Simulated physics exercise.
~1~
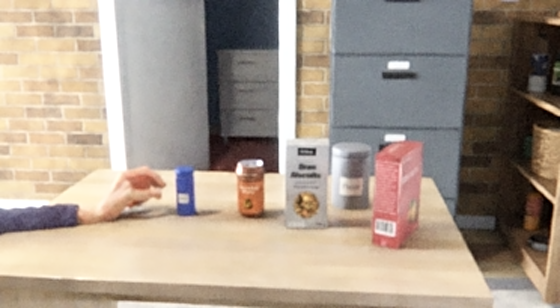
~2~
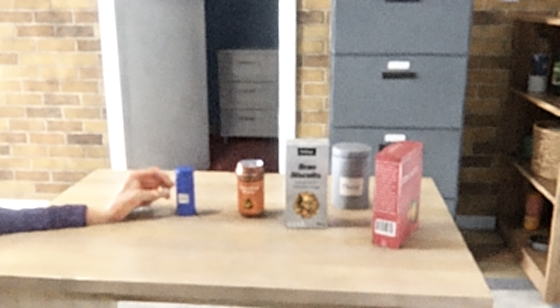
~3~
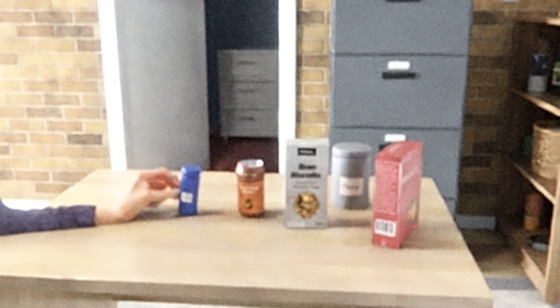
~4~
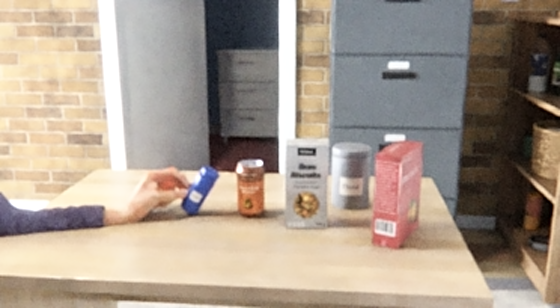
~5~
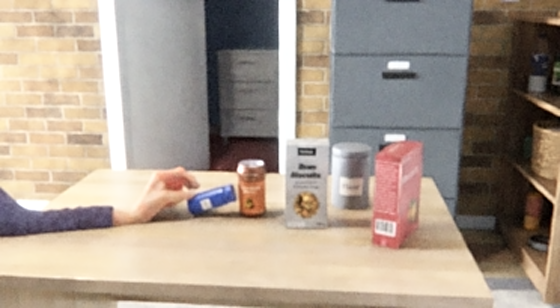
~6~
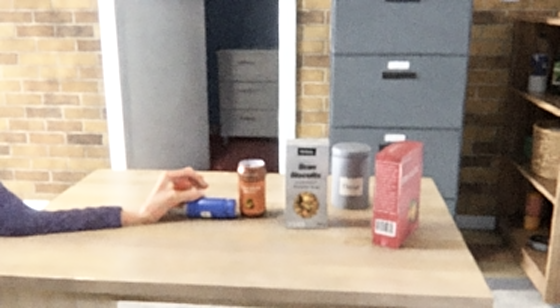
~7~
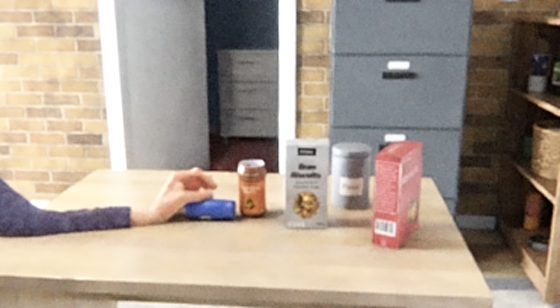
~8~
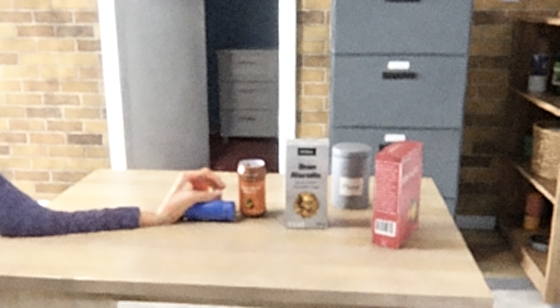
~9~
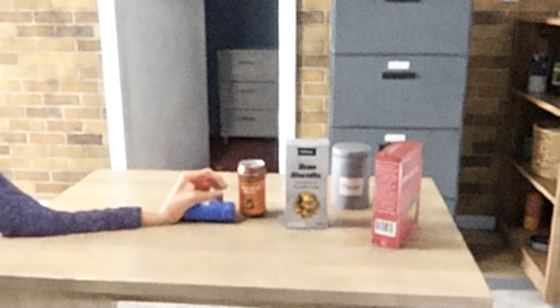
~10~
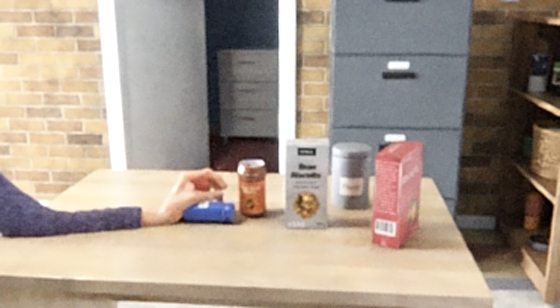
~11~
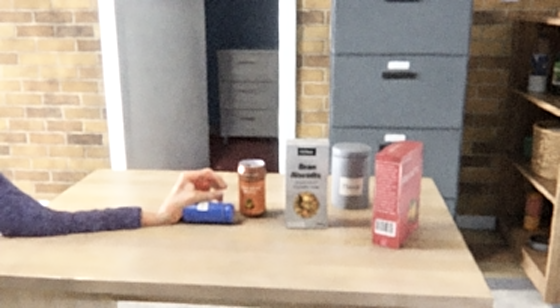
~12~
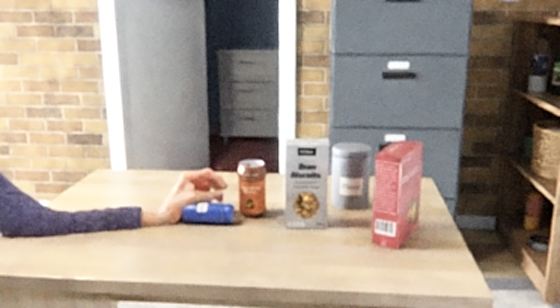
The clip opens on a wooden table holding a small blue shaker, an orange can, a white packet, a grey jar and a red packet, with a hand reaching in from the left. The fingers close in on the upright shaker and press against it near the top. It leans to the right, tilts further as the hand follows, and topples onto its side beside the orange can. The hand moves slightly farther right, then hovers close over the fallen shaker. At the end the shaker lies on the table, while the other four items stand where they began.
